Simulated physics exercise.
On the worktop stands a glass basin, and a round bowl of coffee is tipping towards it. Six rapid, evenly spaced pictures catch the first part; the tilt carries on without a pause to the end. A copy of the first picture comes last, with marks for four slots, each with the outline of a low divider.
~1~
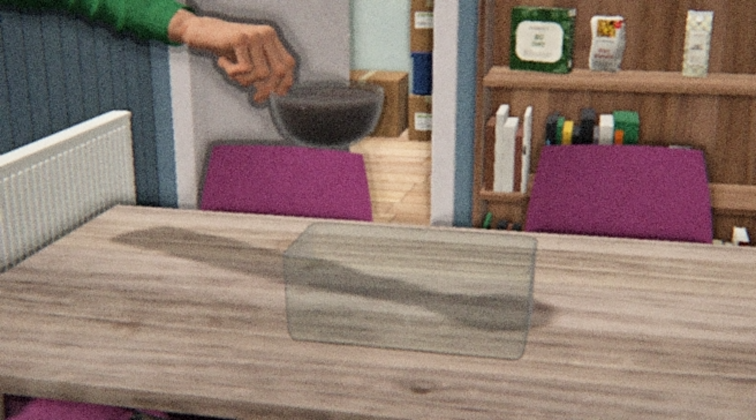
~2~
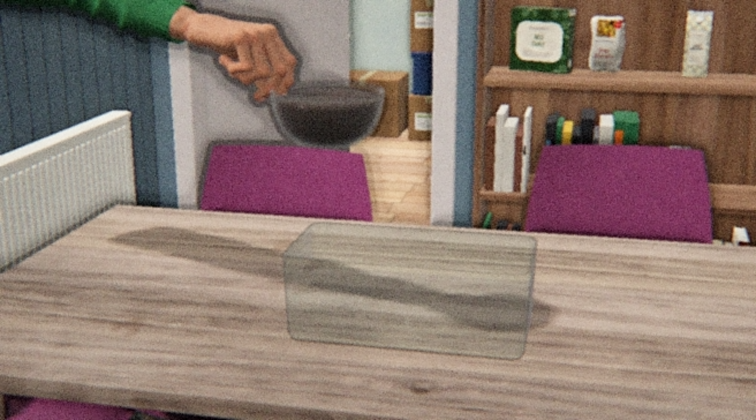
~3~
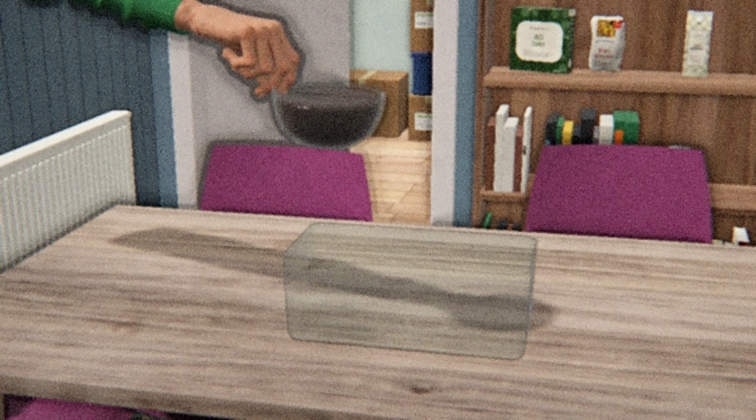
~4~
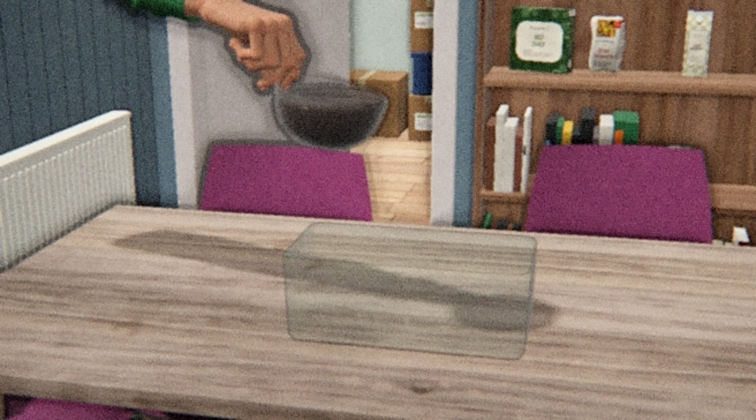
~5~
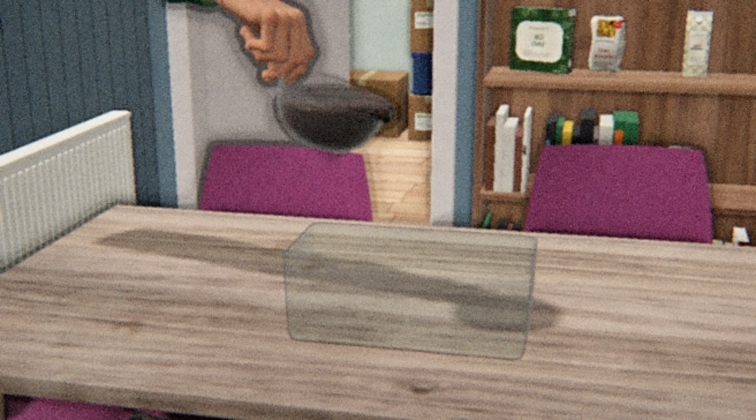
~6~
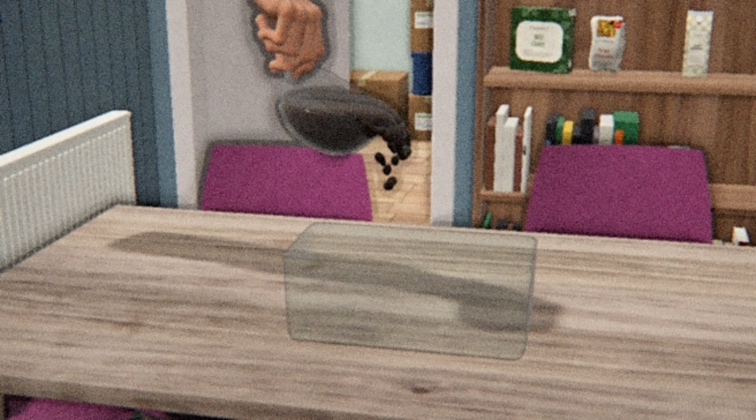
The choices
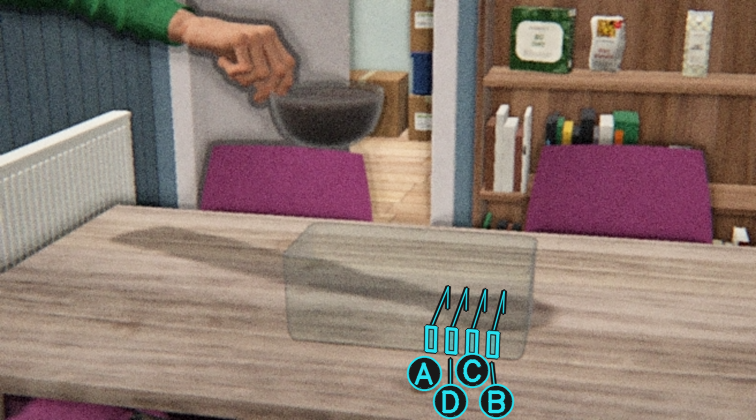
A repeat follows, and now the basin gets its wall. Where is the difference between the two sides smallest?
The best place is A.
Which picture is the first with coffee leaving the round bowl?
In picture 5.
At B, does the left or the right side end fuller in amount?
The left one.
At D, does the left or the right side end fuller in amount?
More ends on the left.
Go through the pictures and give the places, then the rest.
Upright, lip at (380, 91); basin from (288, 337) to (525, 359); nothing has left yet.
Upright, lip at (381, 92); nothing has left yet.
Tipped about 5°, lip at (382, 96); nothing has left yet.
Tipped about 12°, lip at (384, 103); nothing has left yet.
Tipped about 20°, lip at (386, 112); coffee is over the lip, down to (388, 120).
Tipped about 31°, lip at (385, 122); coffee is over the lip, down to (391, 185).
On the marked copy, A at (430, 357); B at (491, 363); C at (471, 361); D at (450, 359).
With A, about 48 % ends left of the wall and 51 % right of it.
With B, about 86 % ends left of the wall and 13 % right of it.
With C, about 90 % ends left of the wall and 9 % right of it.
With D, about 80 % ends left of the wall and 19 % right of it.
